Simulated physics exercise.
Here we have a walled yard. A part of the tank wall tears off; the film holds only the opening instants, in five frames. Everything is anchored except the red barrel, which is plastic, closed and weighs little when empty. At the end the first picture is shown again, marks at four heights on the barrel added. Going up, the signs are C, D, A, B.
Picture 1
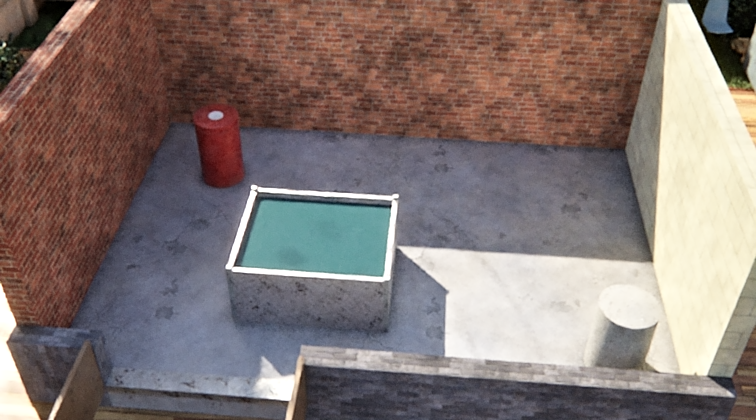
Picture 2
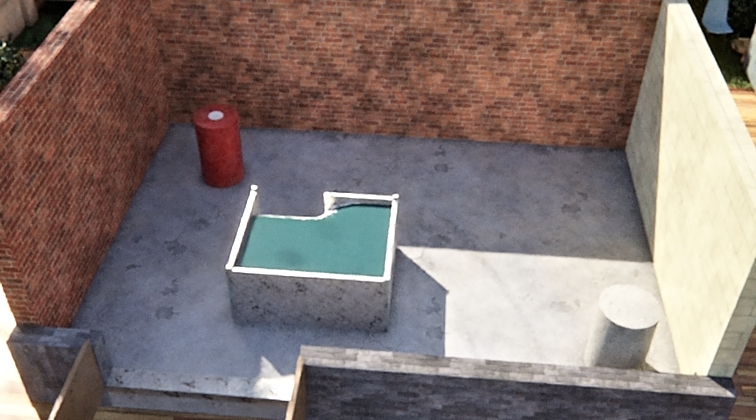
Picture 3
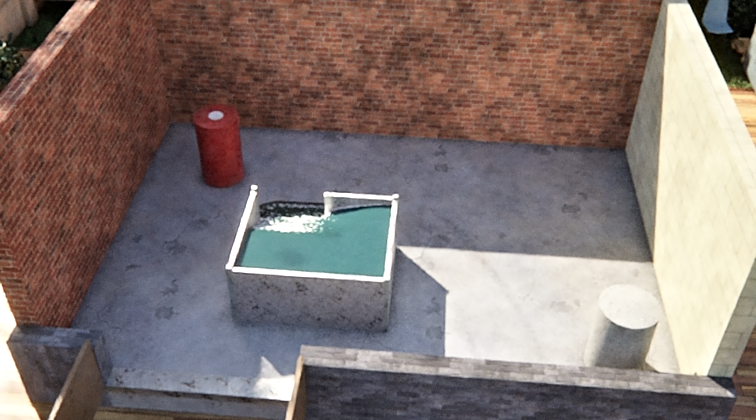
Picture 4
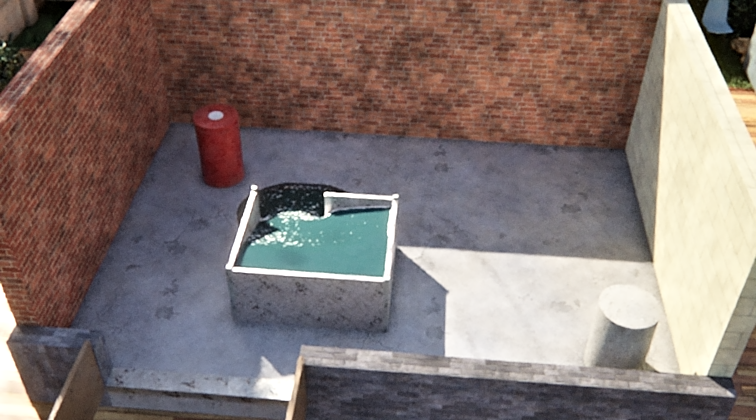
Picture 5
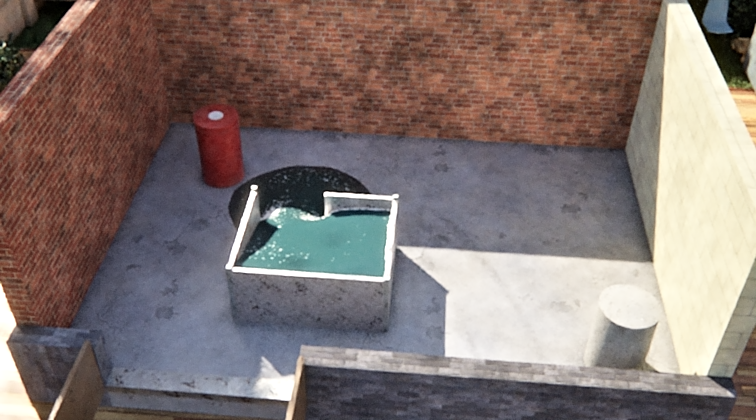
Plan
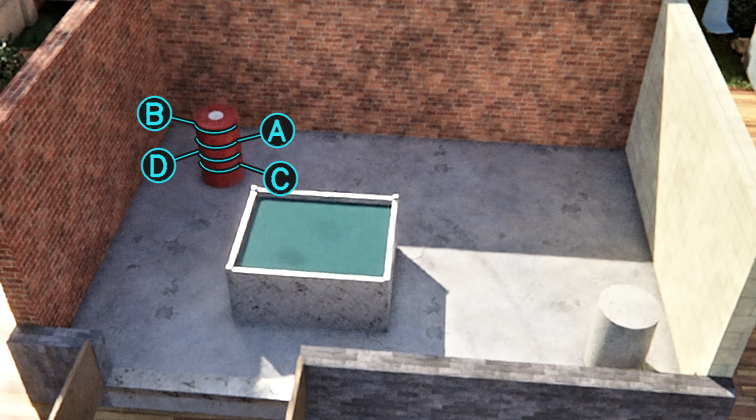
Green water pours through a gap in the tank's back wall and spreads across the yard.
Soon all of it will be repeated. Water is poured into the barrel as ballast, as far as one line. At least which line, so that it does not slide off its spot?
That is level C.
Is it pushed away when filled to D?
No, not at all.
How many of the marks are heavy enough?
All four.
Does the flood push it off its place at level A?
No.
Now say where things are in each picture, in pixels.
Lid of the red barrel at (216, 116); tank full, its middle at (317, 237); open gate at (202, 341), in the first picture.
Water covers 1 % of the ground, mostly out of sight from here, in the second picture.
Water covers 3 % of the ground, mostly out of sight from here, in the third picture.
In the fourth picture, 5 % of the ground wet, in view closest to the barrel at (252, 202).
Lid of the red barrel at (216, 116); 8 % of the ground wet, in view closest to the barrel at (240, 192), in the fifth picture.
On the marked copy, A at (213, 147); B at (211, 132); C at (216, 171); D at (215, 160); from the bottom up C, D, A, B.
Choosing A, it does not move.
Choosing B, it does not move.
Choosing C, it shifts by a finger or two and stays.
Choosing D, it does not move.
